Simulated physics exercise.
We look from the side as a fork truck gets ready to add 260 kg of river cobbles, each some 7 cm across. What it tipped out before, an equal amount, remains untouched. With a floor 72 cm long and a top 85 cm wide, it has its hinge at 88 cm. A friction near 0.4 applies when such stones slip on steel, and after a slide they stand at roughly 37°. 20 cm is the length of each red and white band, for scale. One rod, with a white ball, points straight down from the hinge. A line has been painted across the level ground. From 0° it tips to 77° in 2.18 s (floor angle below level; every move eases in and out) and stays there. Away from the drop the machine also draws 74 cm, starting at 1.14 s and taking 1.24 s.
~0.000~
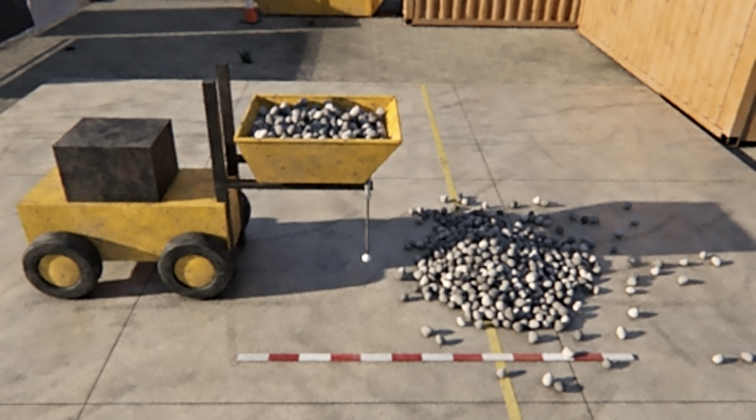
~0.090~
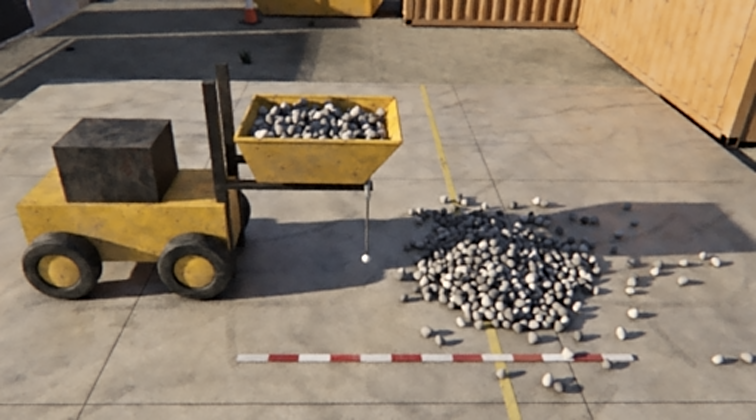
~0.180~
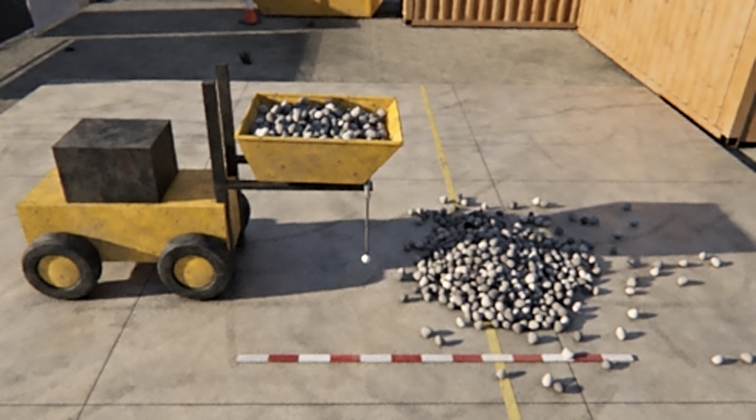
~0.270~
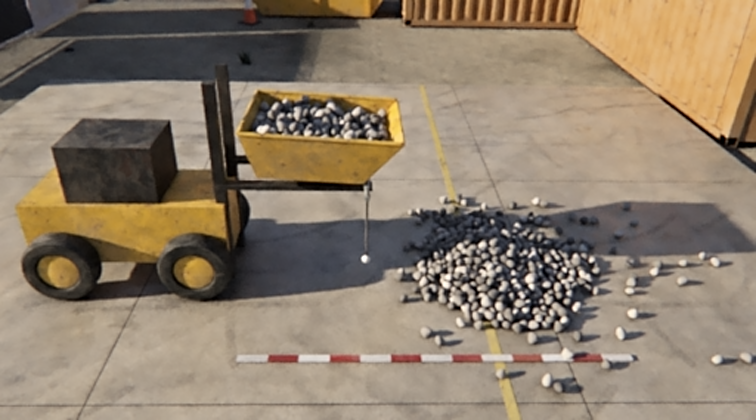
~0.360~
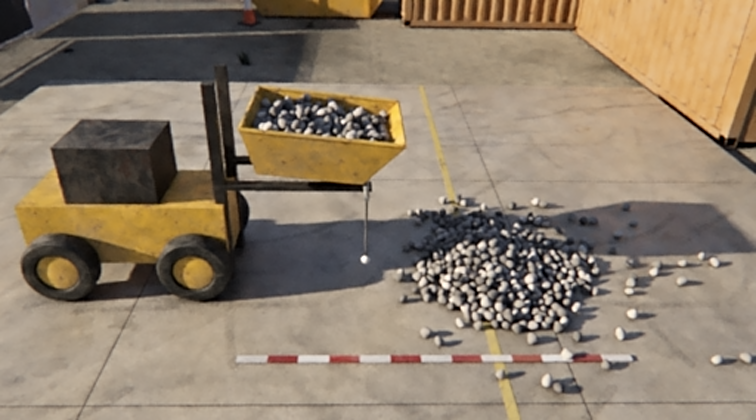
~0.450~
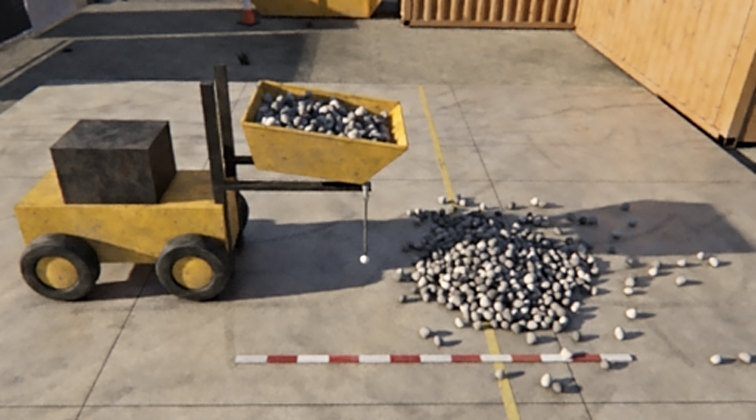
A yellow fork truck with a dark block on its back stands at the left of a sunlit concrete yard, seen from the side and slightly above, with containers behind. Its raised yellow skip holds grey and white stones, with a white ball on a rod hanging below, a scattered stone heap to the right and a red-and-white striped bar in front. The skip slowly tilts slightly down to the right, its stones shifting a little, while the truck edges very slightly left and the heap lies still.
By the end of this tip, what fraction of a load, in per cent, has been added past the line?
I would say about 1 percent.
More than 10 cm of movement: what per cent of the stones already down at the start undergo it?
0 %.
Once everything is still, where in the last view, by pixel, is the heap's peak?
Expect the peak around (387, 246).
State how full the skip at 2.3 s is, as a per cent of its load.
Near 25 per cent of the load is held.
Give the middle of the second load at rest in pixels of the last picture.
Their middle rests near (382, 258).
After 1.6 s the floor is at 65°; in per cent of one load, 86 in the skip, 44 short of the line, 70 past the line; the foremost stones are at (690, 274).
After 2.3 s the floor is at 77°; in per cent of one load, 25 in the skip, 104 short of the line, 71 past the line; the foremost stones are at (690, 274).
After 2.8 s the floor is at 77°; in per cent of one load, 9 in the skip, 120 short of the line, 71 past the line; the foremost stones are at (690, 274).
After 5.1 s the floor is at 77°; in per cent of one load, 0 in the skip, 129 short of the line, 71 past the line; the foremost stones are at (690, 274). Net gain past the line, 1.
